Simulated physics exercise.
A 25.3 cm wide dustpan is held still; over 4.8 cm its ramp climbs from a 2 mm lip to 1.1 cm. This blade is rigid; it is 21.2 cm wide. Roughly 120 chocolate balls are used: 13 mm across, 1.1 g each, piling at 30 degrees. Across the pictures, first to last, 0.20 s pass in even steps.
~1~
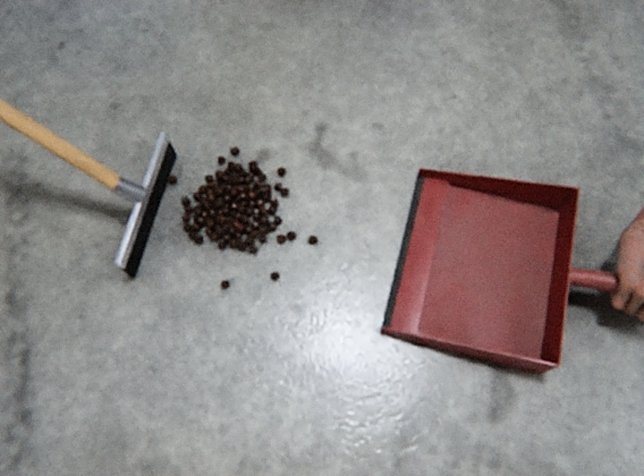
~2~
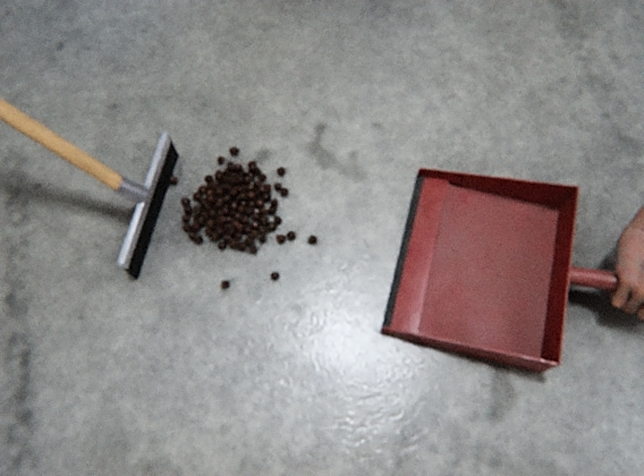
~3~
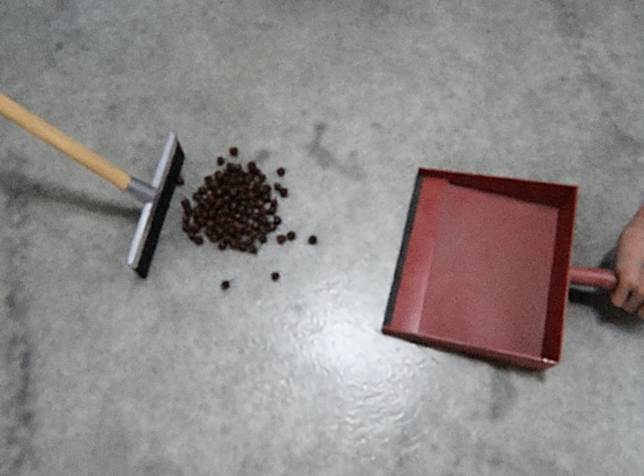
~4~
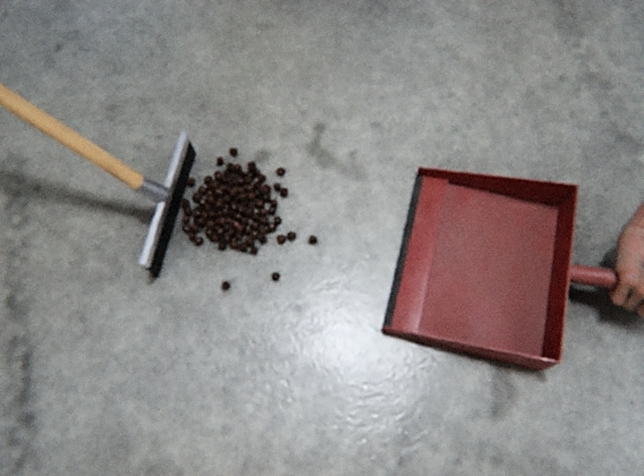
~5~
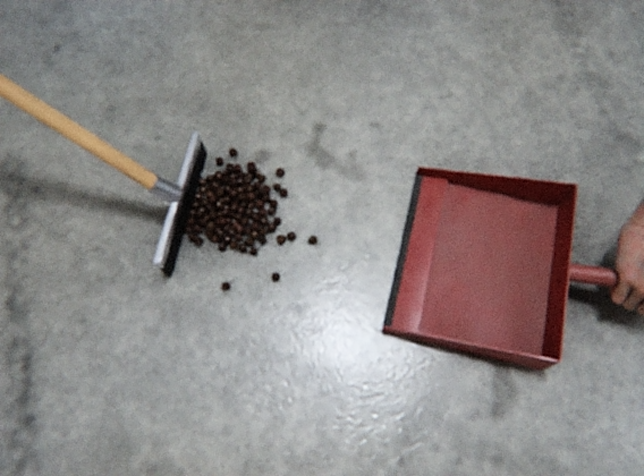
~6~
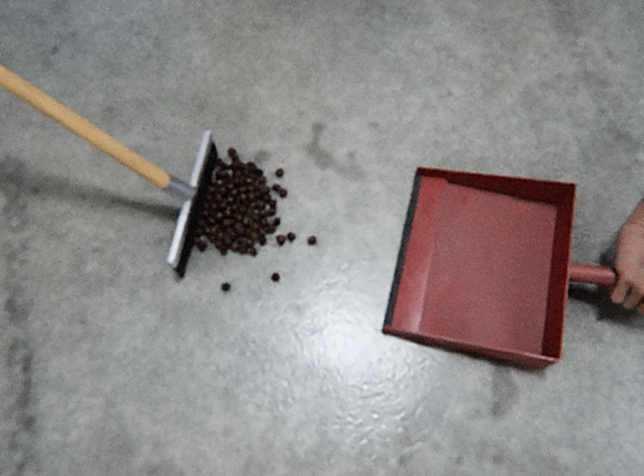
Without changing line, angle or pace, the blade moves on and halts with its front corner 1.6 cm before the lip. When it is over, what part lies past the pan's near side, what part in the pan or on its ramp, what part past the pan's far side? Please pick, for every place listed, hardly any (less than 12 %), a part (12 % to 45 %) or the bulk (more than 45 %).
Near side: Hardly any, pan: A part, far side: A part.
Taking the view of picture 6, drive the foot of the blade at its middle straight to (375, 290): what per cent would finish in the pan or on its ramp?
About 25 %.
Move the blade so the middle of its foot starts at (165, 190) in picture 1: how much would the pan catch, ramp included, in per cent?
Estimate: ~ 25 %.
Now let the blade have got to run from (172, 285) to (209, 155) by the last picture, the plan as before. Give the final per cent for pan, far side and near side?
Pan: 30, far side: 5, near side: 10.
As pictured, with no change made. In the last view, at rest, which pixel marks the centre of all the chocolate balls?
Somewhere near (412, 206) in the last picture.
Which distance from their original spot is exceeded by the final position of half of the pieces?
Near 30 cm.
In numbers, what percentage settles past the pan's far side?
Around 25 in a hundred finish there.
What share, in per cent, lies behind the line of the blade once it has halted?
Around 20 in a hundred.
Then, 0.32 s after the last picture, middle of the blade 17 cm from the lip; 0 % over the lip, far side 10 %, near side 0 %.
Then, 0.53 s after the last picture, middle of the blade 8 cm from the lip; 0 % over the lip, far side 20 %, near side 0 %.
Then, 0.86 s after the last picture, middle of the blade 2 cm from the lip; 35 % over the lip, far side 25 %, near side 0 %.
In the end, near side 0 %, pan 30 %, far side 25 %, in front of the lip or behind the blade 40 %.
